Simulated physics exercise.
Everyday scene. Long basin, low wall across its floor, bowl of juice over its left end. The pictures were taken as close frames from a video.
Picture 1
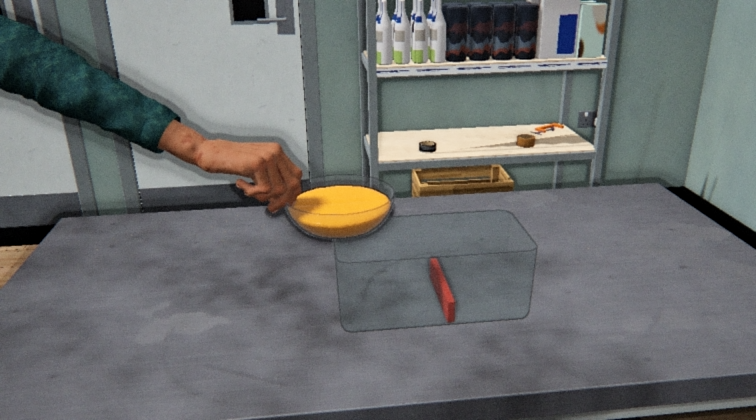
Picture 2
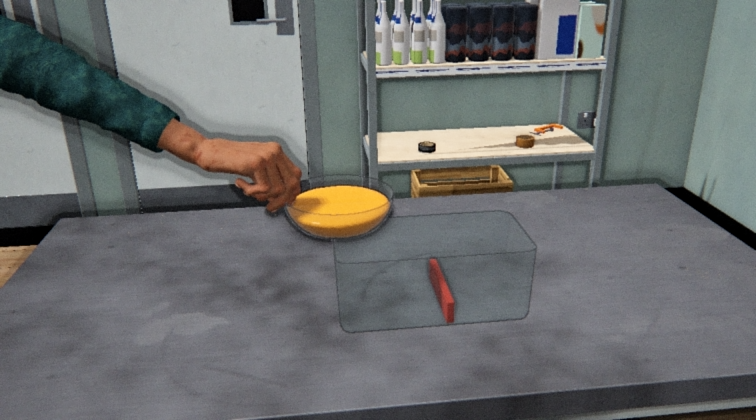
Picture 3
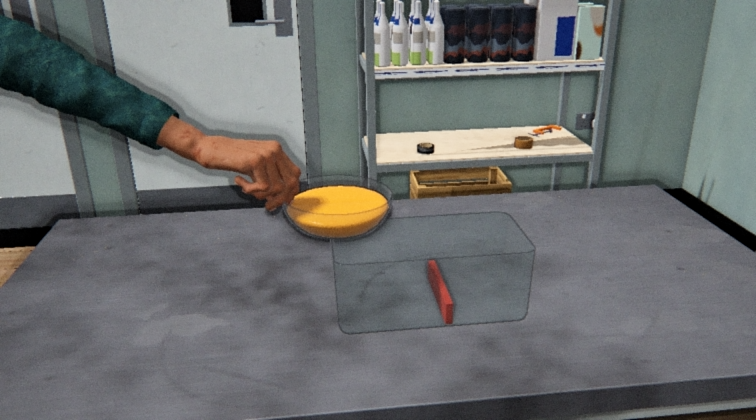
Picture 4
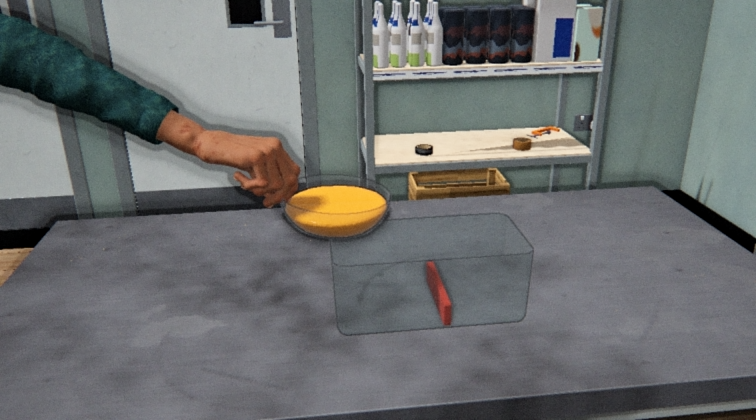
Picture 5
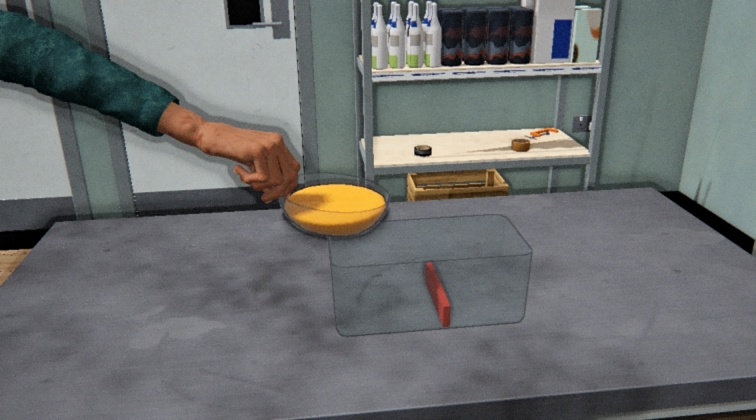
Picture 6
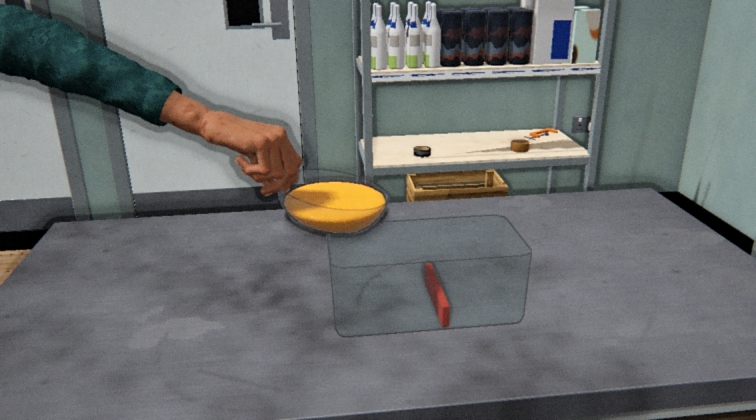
On a grey table in a storeroom, a hand held a clear bowl of orange juice above the left end of a long glass basin with a low red wall inside, and slowly tilted it slightly.
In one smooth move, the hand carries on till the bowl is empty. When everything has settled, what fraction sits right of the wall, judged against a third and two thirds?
It settles with more than two thirds on the right.
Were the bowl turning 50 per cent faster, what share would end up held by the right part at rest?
Close to 70 per cent.
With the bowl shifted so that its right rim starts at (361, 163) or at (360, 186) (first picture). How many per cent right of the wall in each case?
It would come to near 25 per cent, and then near 10 per cent.
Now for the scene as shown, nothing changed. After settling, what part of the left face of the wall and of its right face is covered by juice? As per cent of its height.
Left part: 10 per cent; right part: 60.
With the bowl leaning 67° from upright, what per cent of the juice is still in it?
Remaining fraction: Approx. 35 %.
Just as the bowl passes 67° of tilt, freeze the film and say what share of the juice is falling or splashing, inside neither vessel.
It's close to 45 %.
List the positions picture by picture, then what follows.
Tilt 0°; pouring edge (394, 191); surface from (288, 205) to (390, 200); the long basin's rim runs from (334, 242) to (524, 229); the wall's top is at (442, 280), in the first frame.
Tilt 0°; pouring edge (393, 192); surface from (287, 205) to (389, 200), in the second frame.
Tilt 2°; pouring edge (392, 193); surface from (286, 205) to (388, 200), in the third frame.
Tilt 4°; pouring edge (390, 194); surface from (285, 204) to (386, 200), in the fourth frame.
Tilt 7°; pouring edge (389, 195); surface from (284, 202) to (385, 199), in the fifth frame.
Tilt 11°; pouring edge (388, 196); surface from (283, 199) to (385, 197), in the sixth frame.
A moment on, the bowl is tipped part way and 37 per cent is still to pour, 12 is left of the wall and 7 right of it.
Next, the bowl is tipped right over and 0 per cent is still to pour, 20 is left of the wall and 76 right of it.
Then the bowl is tipped right over and 0 per cent is still to pour, 23 is left of the wall and 76 right of it.
Later the bowl is tipped right over and 0 per cent is still to pour, 23 is left of the wall and 76 right of it.
Finally, 23 per cent lies left of the wall, 76 right of it and 0 outside.
